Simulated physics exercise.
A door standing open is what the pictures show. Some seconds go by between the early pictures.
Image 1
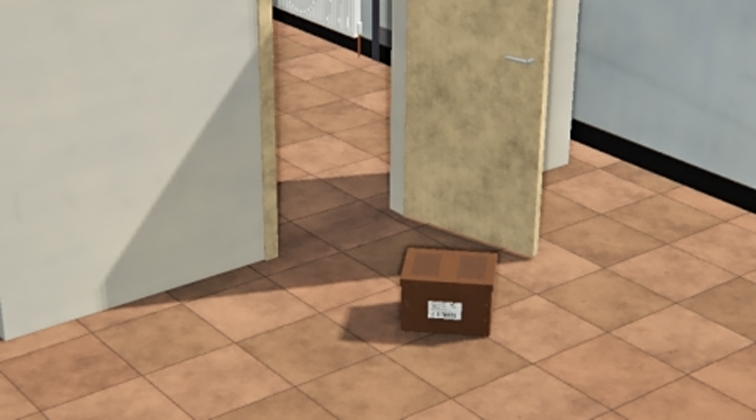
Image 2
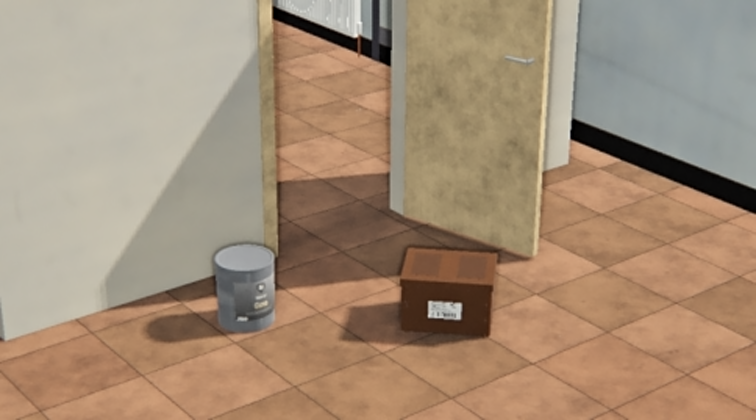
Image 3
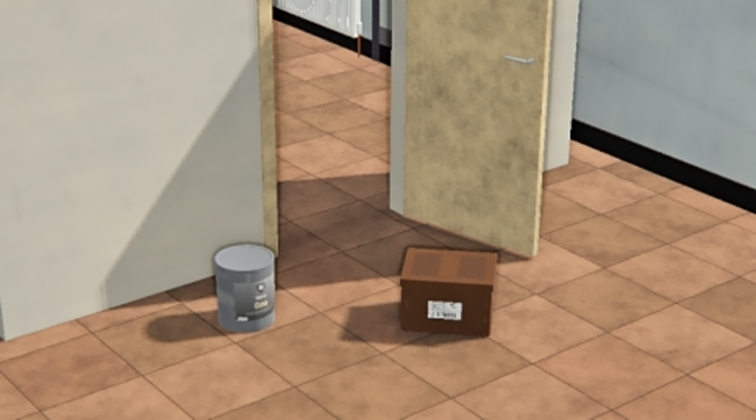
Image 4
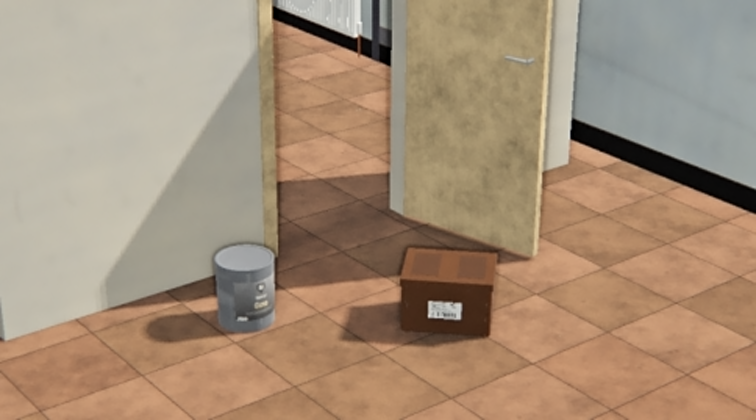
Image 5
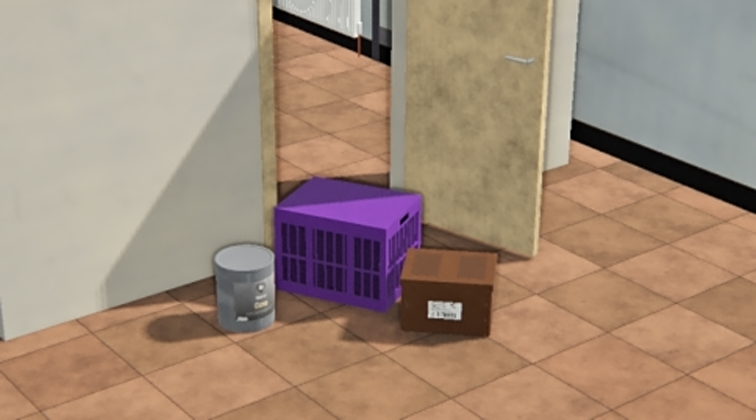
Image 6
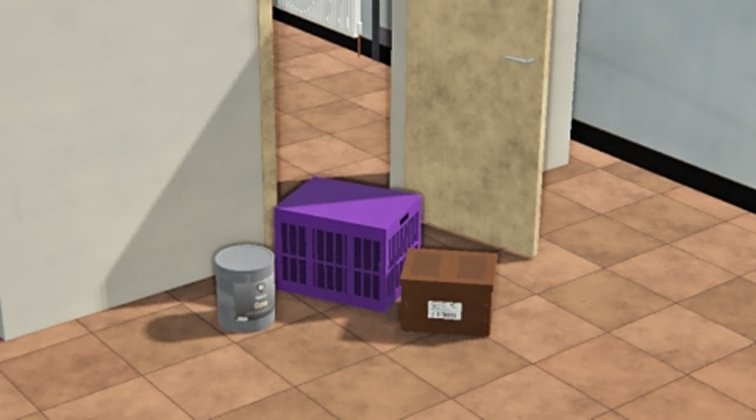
A door stood wide open and still behind a brown box on the tiled floor; a grey pail appeared to the left, then a larger purple container appeared behind them, in the doorway.
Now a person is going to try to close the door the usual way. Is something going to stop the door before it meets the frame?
Yes, it halts partway.
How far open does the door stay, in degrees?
I'd say it stays open by roughly 55 degrees.
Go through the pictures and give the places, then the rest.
Door wide open and still; brown tote (449, 292), in the first frame.
Door wide open and still; brown tote (449, 292); grey pail (246, 289), in the second frame.
Door wide open and still; brown tote (449, 292); grey pail (246, 289), in the third frame.
Door wide open and still; brown tote (449, 292); grey pail (246, 289), in the fourth frame.
Door wide open and still; brown tote (449, 292); grey pail (246, 289), in the fifth frame.
Door wide open and still; purple chest (348, 242); brown tote (449, 292), in the sixth frame.
Then, 0.50 s after the last picture, door at 94°.
Then, 0.70 s after the last picture, door at 84°.
Then, 0.90 s after the last picture, door at 71°.
Then, 1.10 s after the last picture, door at 58°.
At rest, door at 57°; all 3 in place. Seen from the same camera at the end, purple chest near (346, 243).
